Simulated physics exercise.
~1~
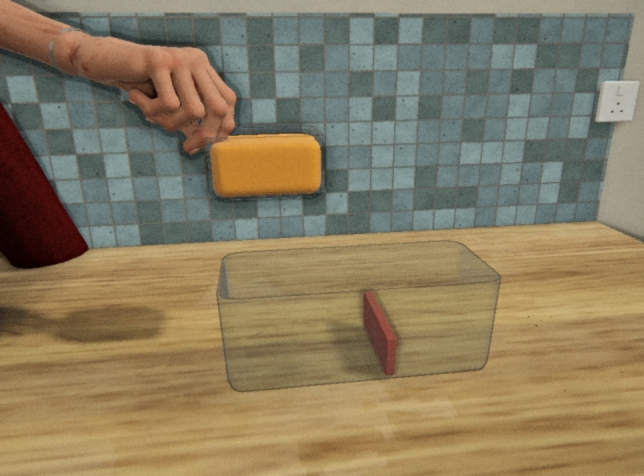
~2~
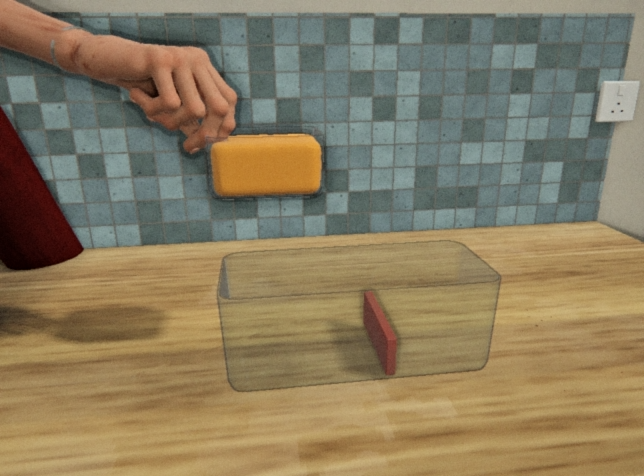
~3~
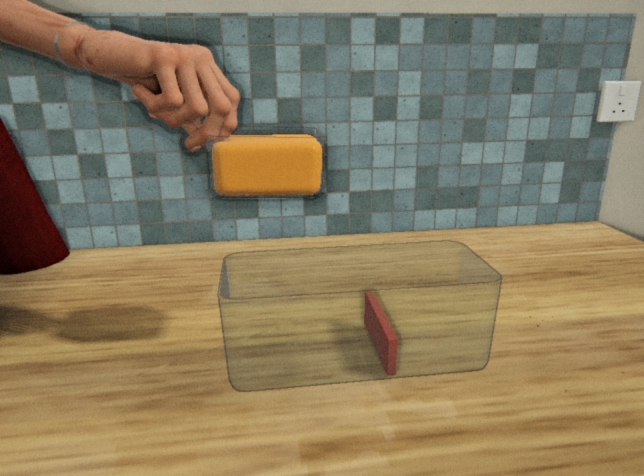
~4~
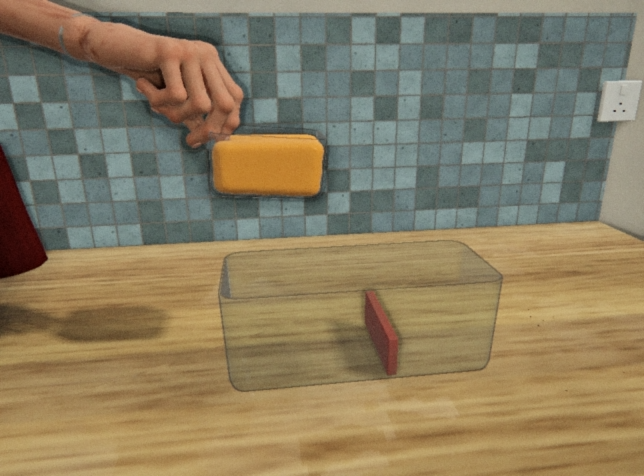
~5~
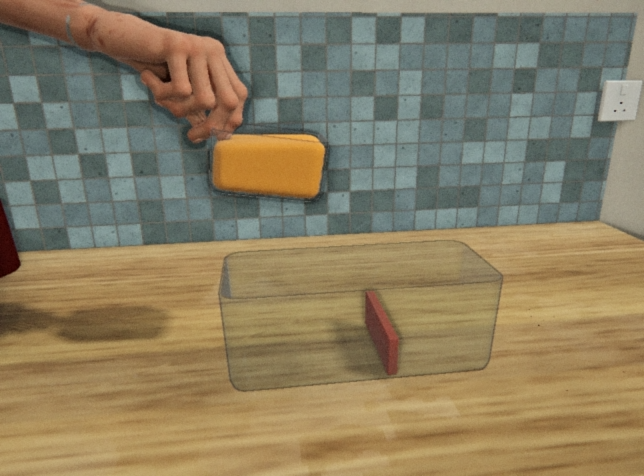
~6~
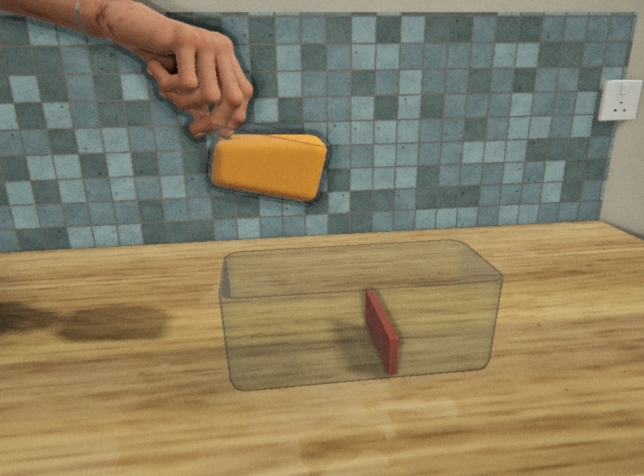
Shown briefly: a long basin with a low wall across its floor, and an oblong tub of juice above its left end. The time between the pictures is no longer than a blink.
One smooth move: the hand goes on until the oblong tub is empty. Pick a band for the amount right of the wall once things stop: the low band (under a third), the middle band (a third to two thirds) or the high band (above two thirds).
The middle band.
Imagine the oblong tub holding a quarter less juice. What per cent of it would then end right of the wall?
About 25 %.
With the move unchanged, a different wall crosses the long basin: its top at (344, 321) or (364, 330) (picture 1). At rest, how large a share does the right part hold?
75 % then 65 %, approximately.
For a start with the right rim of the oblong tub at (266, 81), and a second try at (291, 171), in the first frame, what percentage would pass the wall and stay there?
Result, first then second: About 5 % and about 0 %.
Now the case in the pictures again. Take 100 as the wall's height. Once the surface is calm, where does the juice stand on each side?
Left part: 20 per cent; right part: 30.
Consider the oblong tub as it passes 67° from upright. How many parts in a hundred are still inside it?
45 %.
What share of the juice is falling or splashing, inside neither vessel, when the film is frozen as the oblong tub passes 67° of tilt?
Airborne fraction: Approx. 35 %.
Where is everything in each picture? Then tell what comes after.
It leans 0°; its right rim is at (318, 132); the juice meets the walls at (212, 142) and (316, 140); the long basin's rim runs from (221, 276) to (479, 260); the wall's top is at (379, 314), in the first picture.
It leans 1°; its right rim is at (319, 133); the juice meets the walls at (213, 142) and (317, 139), in the second picture.
It leans 2°; its right rim is at (320, 134); the juice meets the walls at (214, 142) and (318, 140), in the third picture.
It leans 5°; its right rim is at (322, 136); the juice meets the walls at (215, 142) and (319, 140), in the fourth picture.
It leans 8°; its right rim is at (323, 140); the juice meets the walls at (216, 141) and (321, 140), in the fifth picture.
It leans 13°; its right rim is at (325, 144); the juice meets the walls at (217, 141) and (322, 140), in the sixth picture.
A moment on, the oblong tub is tipped part way and 45 per cent is still to pour, 8 is left of the wall and 13 right of it.
Next, the oblong tub is tipped on its side and 8 per cent is still to pour, 33 is left of the wall and 51 right of it.
Then the oblong tub is tipped right over and 0 per cent is still to pour, 46 is left of the wall and 52 right of it.
Later the oblong tub is tipped right over and 0 per cent is still to pour, 47 is left of the wall and 52 right of it.
In the end 47 per cent lies left of the wall, 52 right of it and 1 outside.
